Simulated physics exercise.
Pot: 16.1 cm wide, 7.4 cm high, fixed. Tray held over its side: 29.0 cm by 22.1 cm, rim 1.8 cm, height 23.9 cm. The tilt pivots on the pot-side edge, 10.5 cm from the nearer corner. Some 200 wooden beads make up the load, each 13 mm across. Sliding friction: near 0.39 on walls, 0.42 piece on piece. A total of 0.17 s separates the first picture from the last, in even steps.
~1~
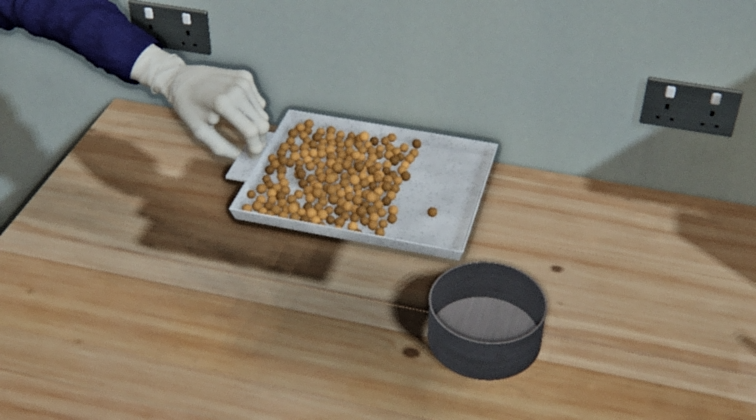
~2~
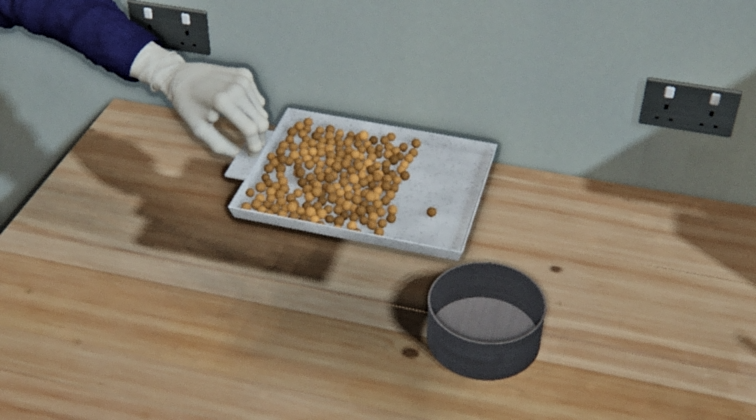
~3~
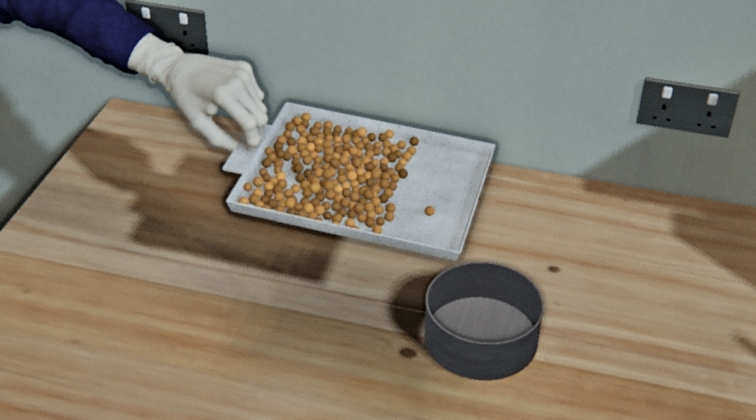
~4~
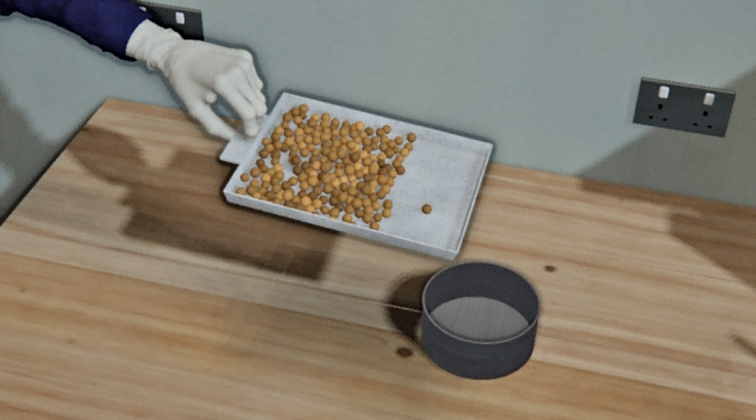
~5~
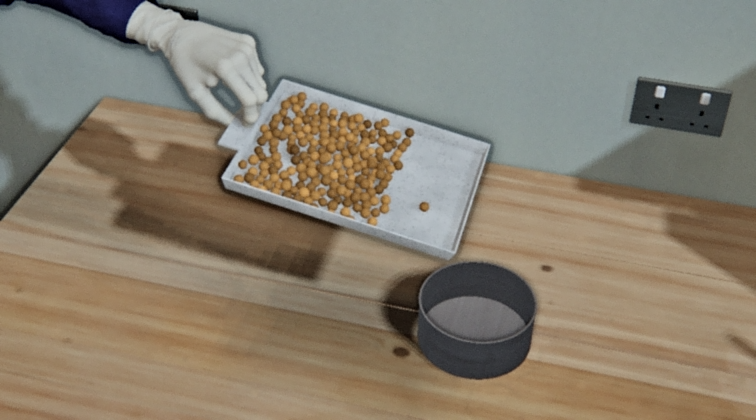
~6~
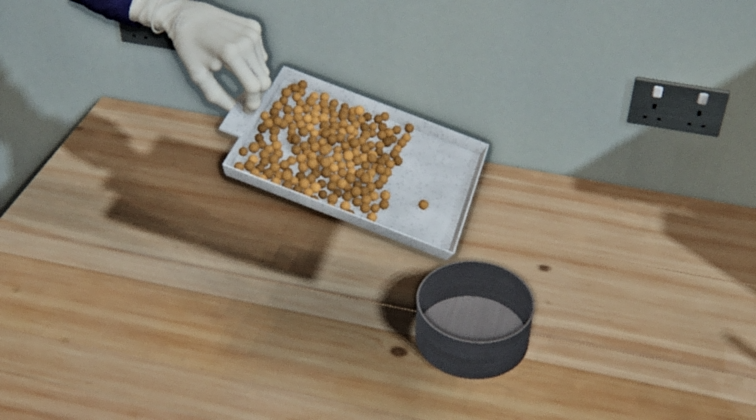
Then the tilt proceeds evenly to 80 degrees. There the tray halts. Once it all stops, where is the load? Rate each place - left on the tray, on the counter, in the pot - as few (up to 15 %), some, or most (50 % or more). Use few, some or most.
Left on the tray: Few; counter: Most; pot: Some.
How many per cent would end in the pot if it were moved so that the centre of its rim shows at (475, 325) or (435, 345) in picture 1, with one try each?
Near 20 and 0 percent, one try each.
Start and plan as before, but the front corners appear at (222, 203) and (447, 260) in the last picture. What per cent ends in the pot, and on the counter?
Final per cent - pot 5, counter 95.
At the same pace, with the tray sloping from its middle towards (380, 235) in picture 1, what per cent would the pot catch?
My guess is roughly 5 percent.
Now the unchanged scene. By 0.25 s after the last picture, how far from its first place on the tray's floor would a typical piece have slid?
5 cm.
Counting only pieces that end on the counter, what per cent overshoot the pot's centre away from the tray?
100 %.
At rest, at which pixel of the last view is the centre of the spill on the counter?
About (605, 368).
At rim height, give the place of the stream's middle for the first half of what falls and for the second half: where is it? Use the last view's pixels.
I'd mark about (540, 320) for the first half and about (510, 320) for the second.
Then, 0.25 s after the last picture, tilt 48 degrees; the tray holds 100 %, the pot 0 %.
Then, 0.41 s after the last picture, tilt 69 degrees; the tray holds 95 %, the pot 0 %.
Then, 0.70 s after the last picture, tilt 80 degrees; the tray holds 15 %, the pot 10 %.
In the end, tray 5 %, counter 70 %, pot 20 %.
